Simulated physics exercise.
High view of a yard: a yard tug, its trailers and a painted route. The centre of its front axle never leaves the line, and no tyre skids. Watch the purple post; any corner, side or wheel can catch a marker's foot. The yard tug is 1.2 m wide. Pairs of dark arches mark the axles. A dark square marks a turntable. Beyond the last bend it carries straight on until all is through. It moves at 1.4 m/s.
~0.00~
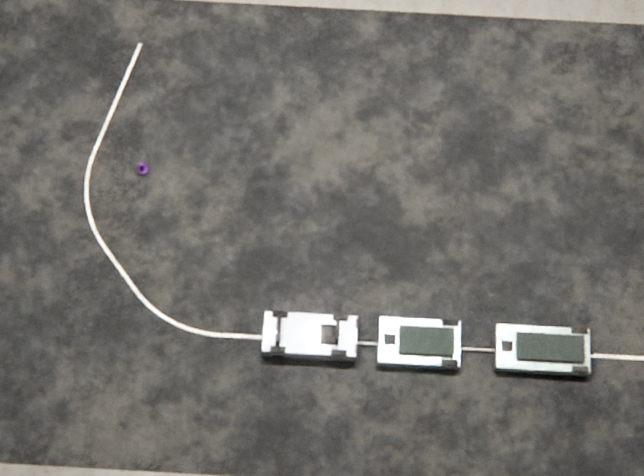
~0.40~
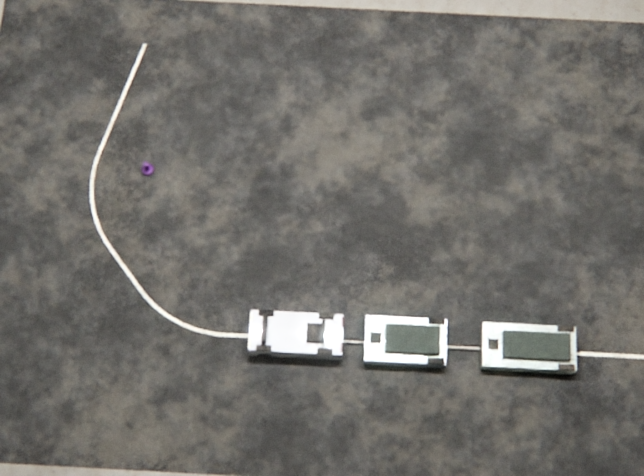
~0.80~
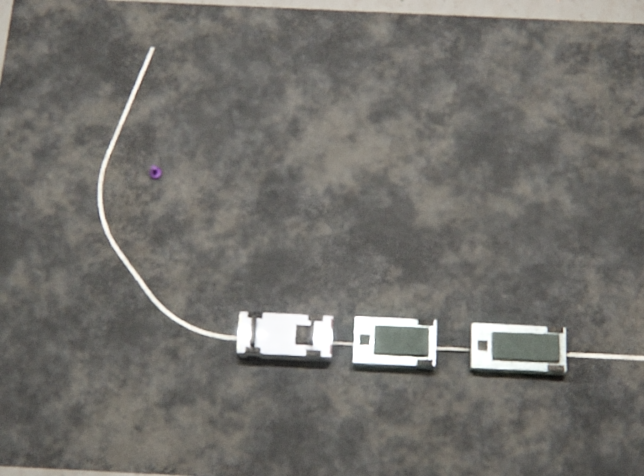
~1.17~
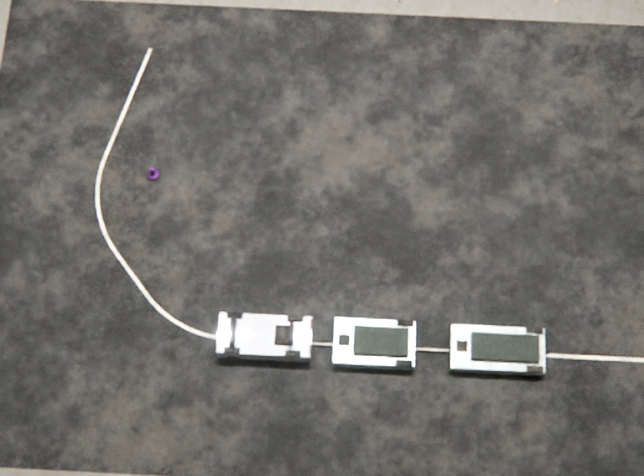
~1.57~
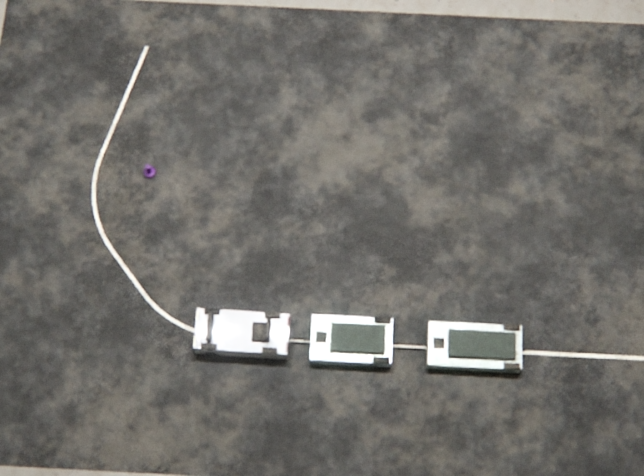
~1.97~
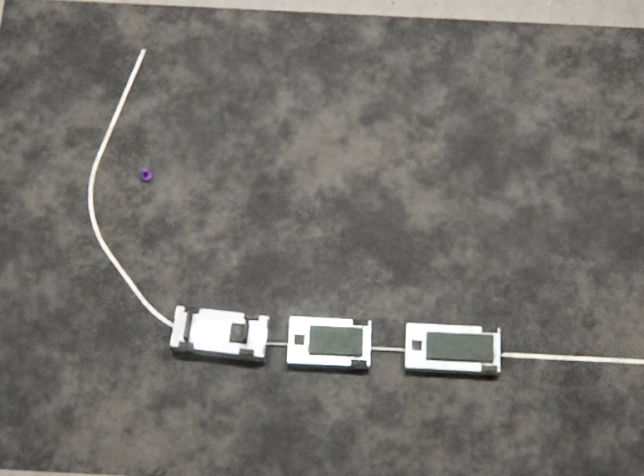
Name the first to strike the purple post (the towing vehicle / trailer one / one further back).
First contact comes from one further back.
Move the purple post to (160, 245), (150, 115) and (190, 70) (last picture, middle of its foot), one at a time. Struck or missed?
First hit, second struck, third clear.
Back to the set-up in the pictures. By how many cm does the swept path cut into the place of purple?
About: Purple 30.
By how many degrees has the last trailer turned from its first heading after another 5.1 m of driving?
Some 5°.
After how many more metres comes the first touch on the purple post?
About 13.0 m.
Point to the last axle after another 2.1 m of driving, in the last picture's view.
Around (422, 346).
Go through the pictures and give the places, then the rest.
Nose (269, 331); last axle (580, 350); still straight; purple (142, 168); 2 trailers, in the first picture.
Nose (255, 330); last axle (566, 348); still straight, in the second picture.
Nose (244, 332); last axle (556, 349); still straight, in the third picture.
Nose (223, 332); last axle (535, 350); still straight, in the fourth picture.
Nose (200, 328); last axle (512, 347); turned 1°, in the fifth picture.
Nose (179, 326); last axle (490, 349); turned 4°; purple (146, 174), in the sixth picture.
Then, 4.7 s in, the last axle is at (364, 342) of the last picture, on the line.
Then, 7.5 s in, the last axle is at (250, 323) of the last picture, 40 cm off the line.
Then, 10.3 s in, the last axle is at (160, 264) of the last picture, 100 cm off the line.
Then, 11.4 s in, the last axle is at (139, 227) of the last picture, 115 cm off the line; the second trailer has hit purple.
Then, 15.9 s in, the last axle is at (146, 48) of the last picture, 25 cm off the line; 1 of 1 struck in all.
